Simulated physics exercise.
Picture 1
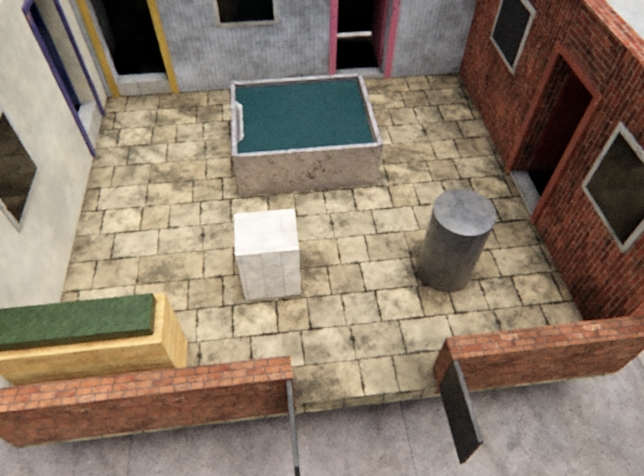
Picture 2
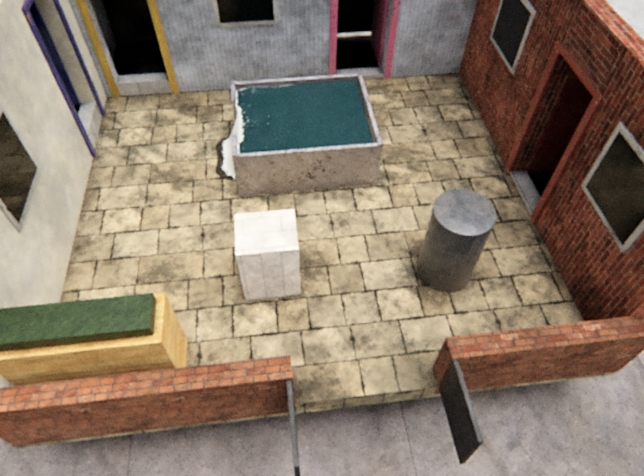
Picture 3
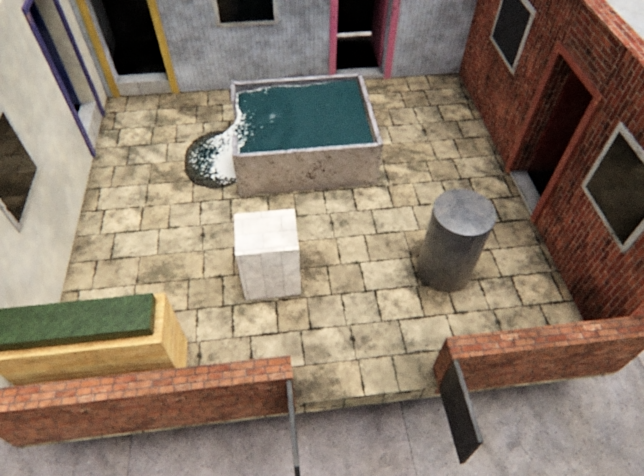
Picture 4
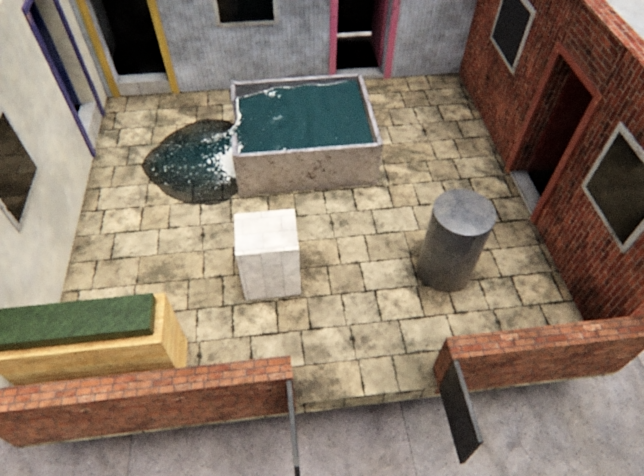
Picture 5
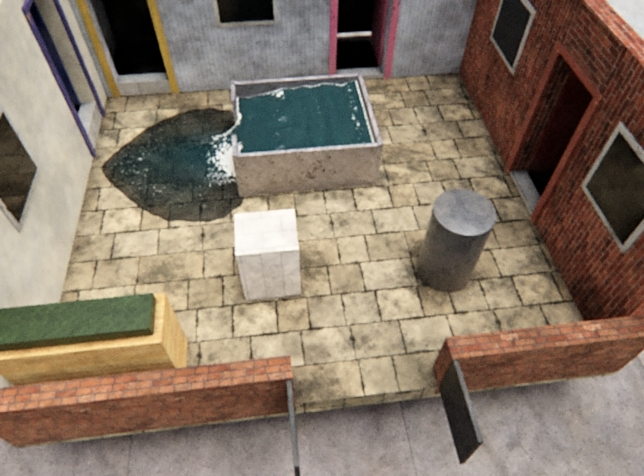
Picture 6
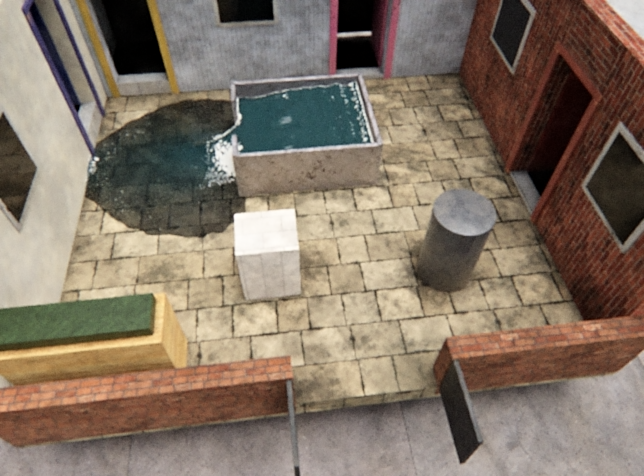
At the start, still, dark teal water fills a rectangular tank in a paved yard with a white block and a grey cylinder. Water then pours out through the tank's left side, foaming at the gap, and a dark pool spreads leftward across the stones, widening towards the pale wall.
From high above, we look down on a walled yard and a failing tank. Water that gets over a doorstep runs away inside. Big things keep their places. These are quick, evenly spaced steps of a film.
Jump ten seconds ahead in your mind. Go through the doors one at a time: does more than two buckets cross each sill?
Yellow door: Two buckets at most, red door: Two buckets at most, pink door: Two buckets at most, blue door: Two buckets at most.
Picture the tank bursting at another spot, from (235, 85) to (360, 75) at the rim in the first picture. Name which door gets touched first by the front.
The pink door.
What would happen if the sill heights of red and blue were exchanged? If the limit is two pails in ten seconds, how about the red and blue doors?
The red door falls short; the blue door exceeds the limit.
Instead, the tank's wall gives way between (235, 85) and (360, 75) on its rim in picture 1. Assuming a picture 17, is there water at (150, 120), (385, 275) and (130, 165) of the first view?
In turn: Inundated, then untouched, then inundated.
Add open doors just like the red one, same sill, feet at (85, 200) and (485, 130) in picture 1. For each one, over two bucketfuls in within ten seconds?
Goes past it; falls short.
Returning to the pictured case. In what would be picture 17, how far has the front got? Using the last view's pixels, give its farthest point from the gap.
The farthest wet point should be near (50, 351).
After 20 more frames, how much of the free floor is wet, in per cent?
Around 40 percent.
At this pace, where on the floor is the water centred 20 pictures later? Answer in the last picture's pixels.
Somewhere near (218, 168).
A moment on, water covers 25 % of the floor; the yellow door wet at the sill, nothing in, the red door not reached, the pink door not reached, the blue door wet at the sill, nothing in.
Next, water covers 25 % of the floor; the yellow door under two buckets in, the red door not reached, the pink door not reached, the blue door wet at the sill, nothing in.
Then, water covers 40 % of the floor; the yellow door under two buckets in, the red door not reached, the pink door not reached, the blue door wet at the sill, nothing in.
Later, water covers 70 % of the floor; the yellow door under two buckets in, the red door not reached, the pink door wet at the sill, nothing in, the blue door wet at the sill, nothing in.
In the end, water covers 95 % of the floor; the yellow door under two buckets in, the red door wet at the sill, nothing in, the pink door wet at the sill, nothing in, the blue door wet at the sill, nothing in.
